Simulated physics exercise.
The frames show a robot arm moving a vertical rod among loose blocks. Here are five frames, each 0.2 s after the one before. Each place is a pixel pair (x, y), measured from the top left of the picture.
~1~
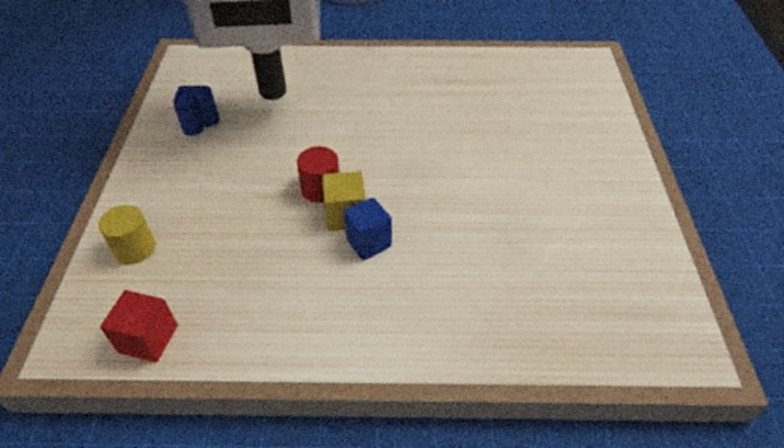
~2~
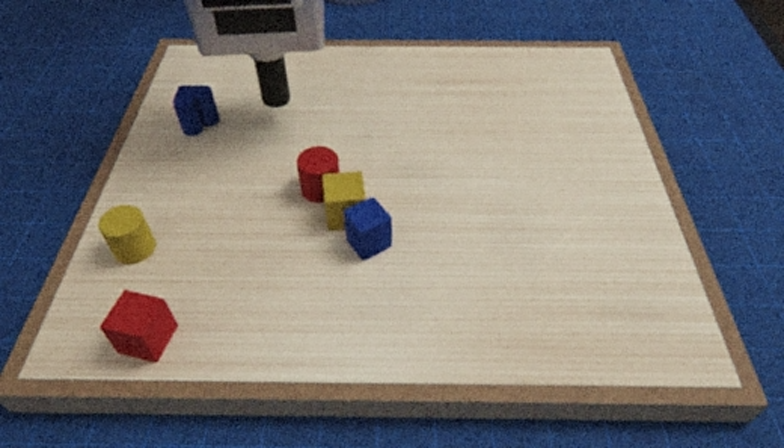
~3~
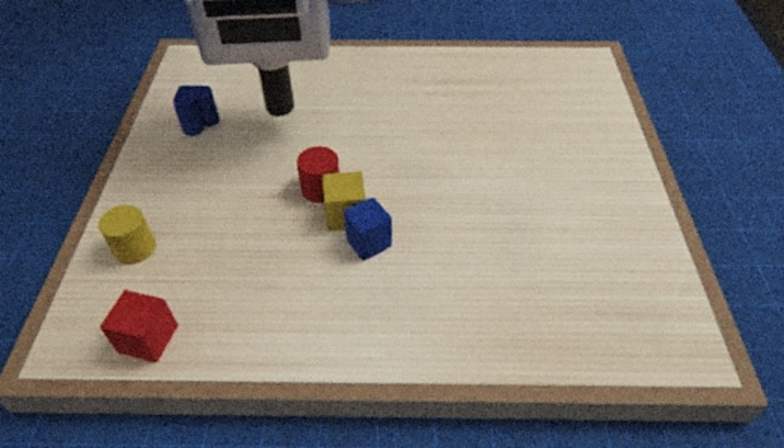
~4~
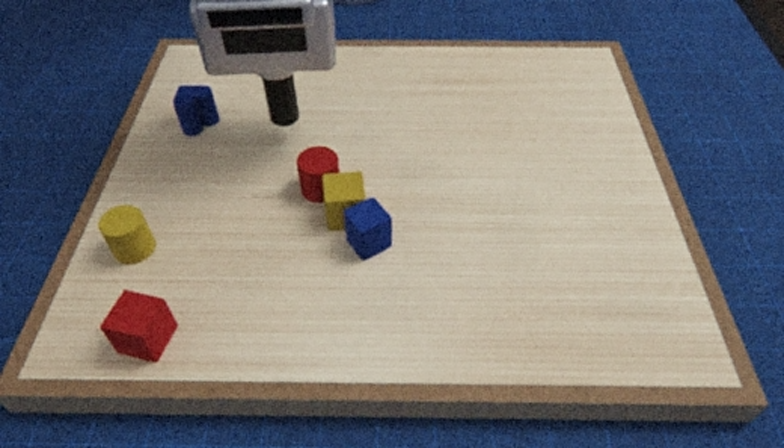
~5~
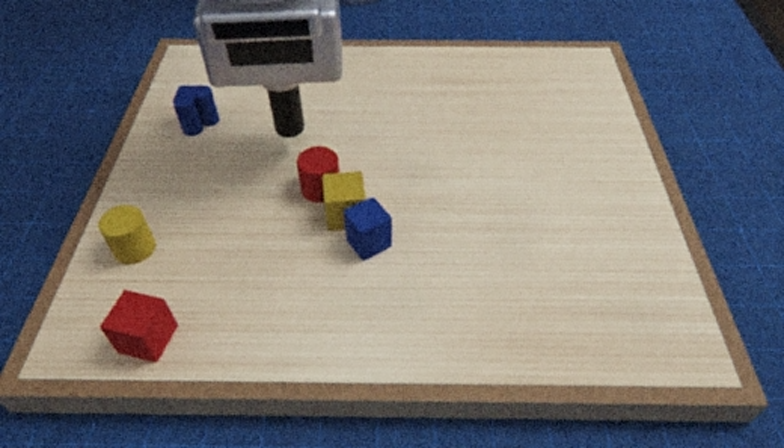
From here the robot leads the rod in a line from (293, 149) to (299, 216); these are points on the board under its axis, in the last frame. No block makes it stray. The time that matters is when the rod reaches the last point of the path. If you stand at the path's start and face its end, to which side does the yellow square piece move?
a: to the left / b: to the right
a.
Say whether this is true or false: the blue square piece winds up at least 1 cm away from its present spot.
True
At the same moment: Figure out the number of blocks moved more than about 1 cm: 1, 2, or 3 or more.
It looks like three or more blocks will be pushed more than about 1 cm.
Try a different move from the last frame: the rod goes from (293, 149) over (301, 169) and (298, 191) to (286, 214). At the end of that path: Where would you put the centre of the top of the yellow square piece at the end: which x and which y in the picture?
Expect it around (357, 207).
The first path, step by step. Halfway along, rod at (293, 162); red circular block at (319, 167); yellow square piece at (349, 190), turned 10° anticlockwise.
At the end, rod at (296, 198); red circular block at (330, 197); yellow square piece at (372, 210), turned 35° anticlockwise; blue square piece at (402, 230).
